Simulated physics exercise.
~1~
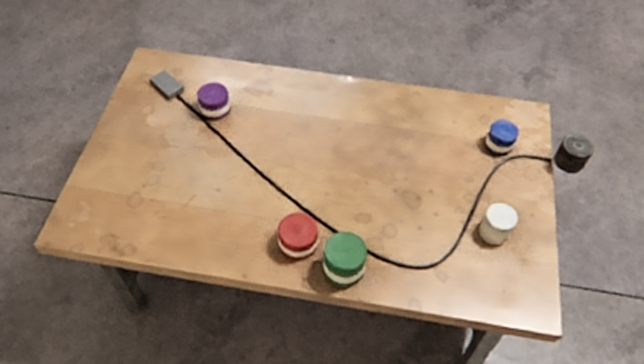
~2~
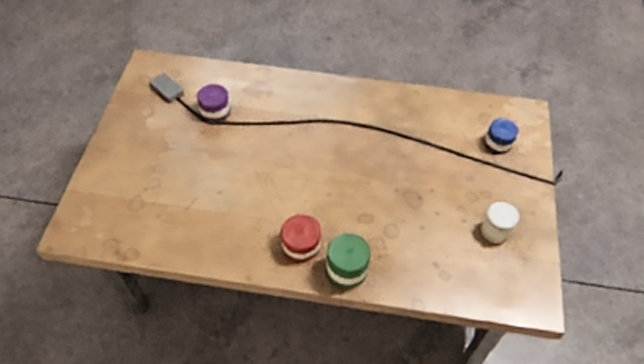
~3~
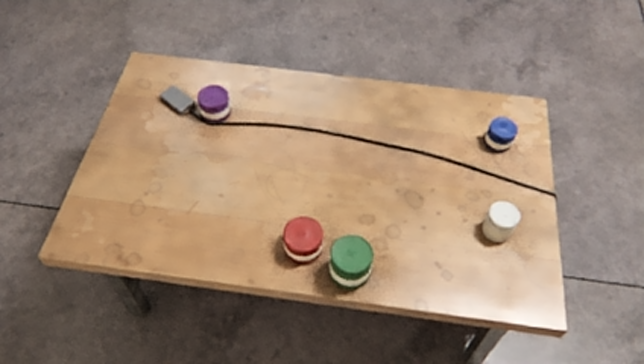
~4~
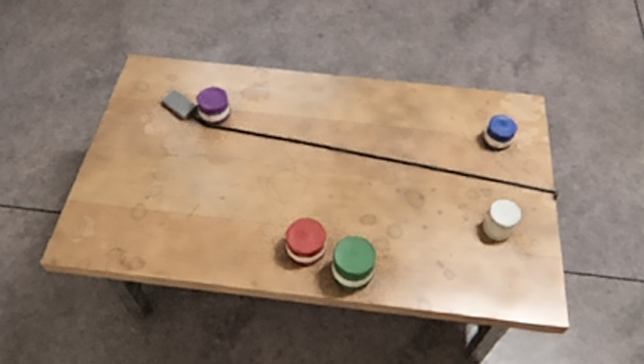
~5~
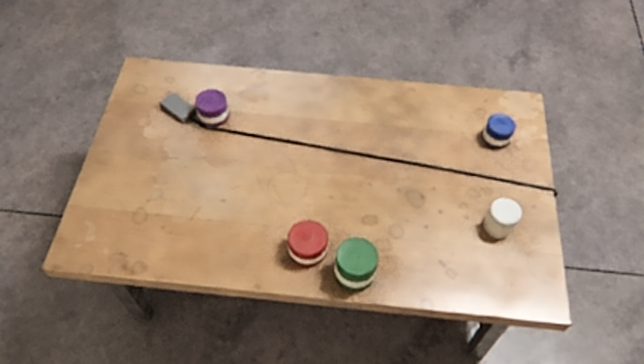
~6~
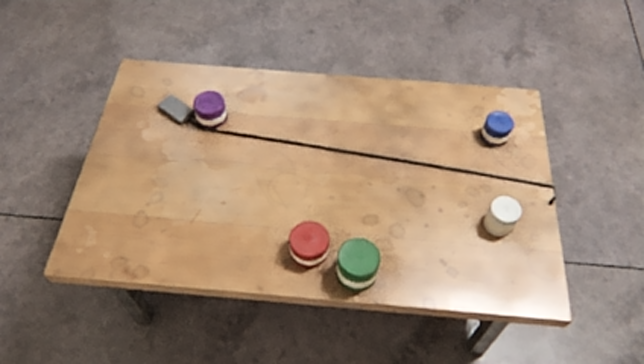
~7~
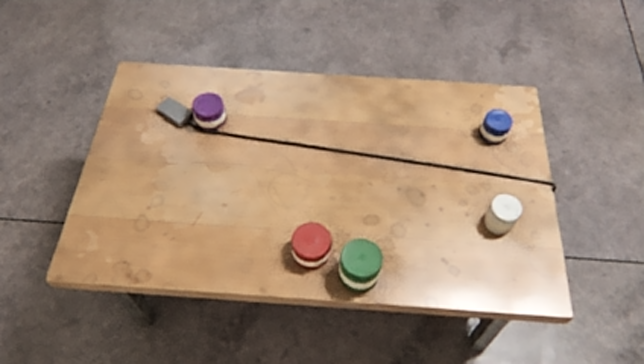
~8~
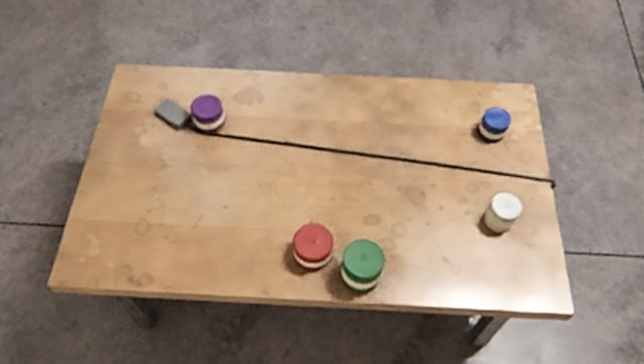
A black speaker dropped off the right side of a wooden table, pulling its cable taut and tugging the small grey phone slightly toward the purple canister. The cable ended up stretched straight across the tabletop, with all five canisters still standing there.
